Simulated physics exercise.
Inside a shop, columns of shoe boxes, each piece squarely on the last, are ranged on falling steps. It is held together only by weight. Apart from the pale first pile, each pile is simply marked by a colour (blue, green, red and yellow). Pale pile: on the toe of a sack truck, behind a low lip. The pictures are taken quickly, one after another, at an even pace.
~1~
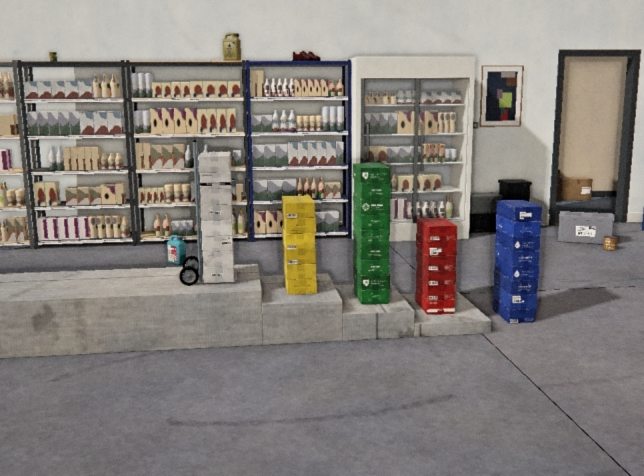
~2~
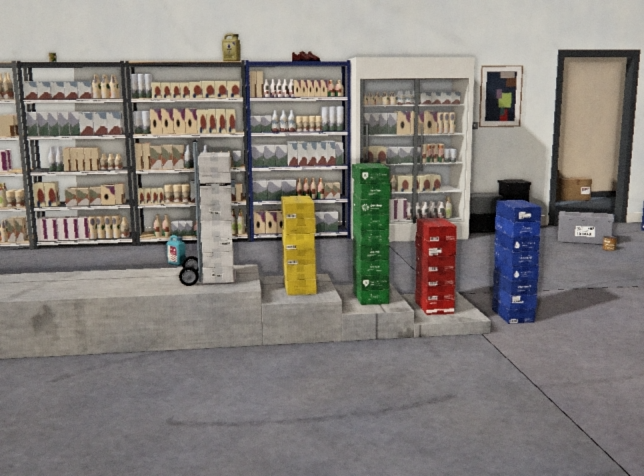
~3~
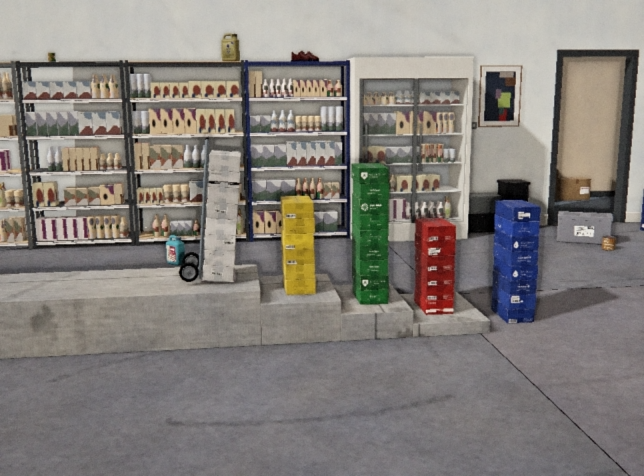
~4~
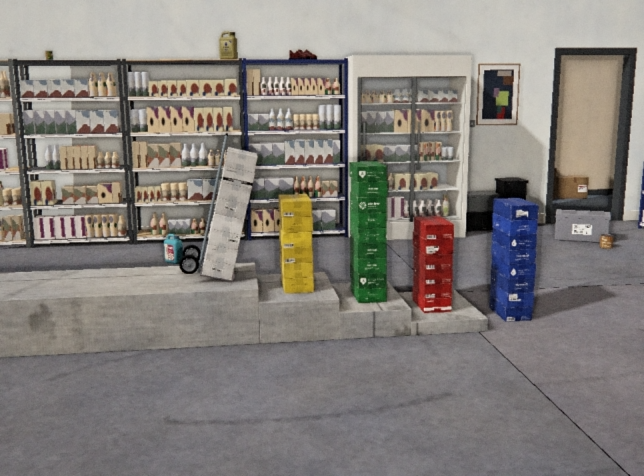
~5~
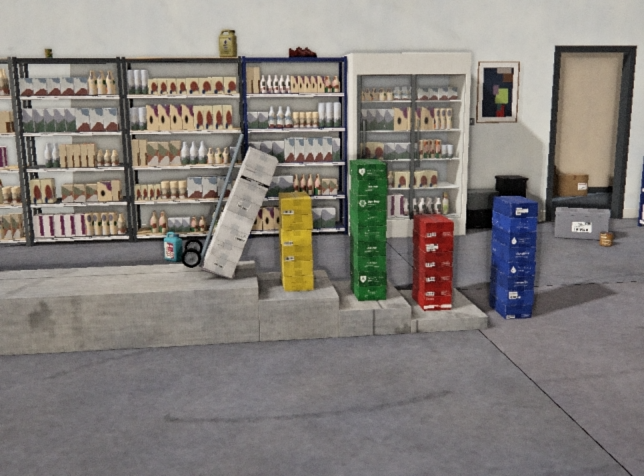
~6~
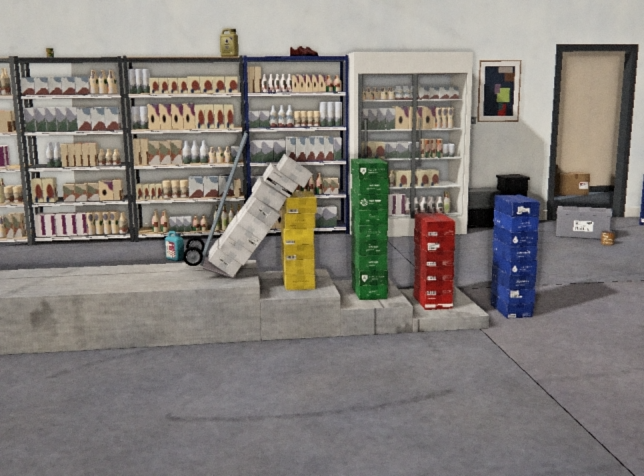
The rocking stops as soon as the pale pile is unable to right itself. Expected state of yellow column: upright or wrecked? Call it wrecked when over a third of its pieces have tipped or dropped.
Wrecked.
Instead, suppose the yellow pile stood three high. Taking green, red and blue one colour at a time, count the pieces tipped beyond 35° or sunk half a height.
Down at the end: Green 0, red 0, blue 0.
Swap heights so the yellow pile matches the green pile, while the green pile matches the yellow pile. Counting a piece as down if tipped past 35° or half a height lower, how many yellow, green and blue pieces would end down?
Colour by colour: Yellow 8; green 6; blue 7.
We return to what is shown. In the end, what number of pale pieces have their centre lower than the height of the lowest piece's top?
4.
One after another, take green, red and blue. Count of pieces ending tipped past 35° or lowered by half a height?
Result per colour: Green = 8, red = 5, blue = 8.
Shortly afterwards, 8 of the pale pile down; none of the 6 yellow boxes down (0 of 29 in all colours); top yellow box tilted clearly, half its height lower; top green box tilted barely.
Next, 7 of the pale pile down; 5 of the 6 yellow boxes down (9 of 29 in all colours); top yellow box tilted well over, some two heights lower; top green box tilted well over, some three heights lower.
Some moments later, 7 of the pale pile down; 5 of the 6 yellow boxes down (26 of 29 in all colours); top yellow box tilted steeply, some four heights lower; top green box tilted steeply, some six heights lower.
In the end, 7 of the pale pile down; 5 of the 6 yellow boxes down (26 of 29 in all colours); top yellow box tilted steeply, some four heights lower; top blue box upside down. From the last view, middles, top yellow box near (411, 253).
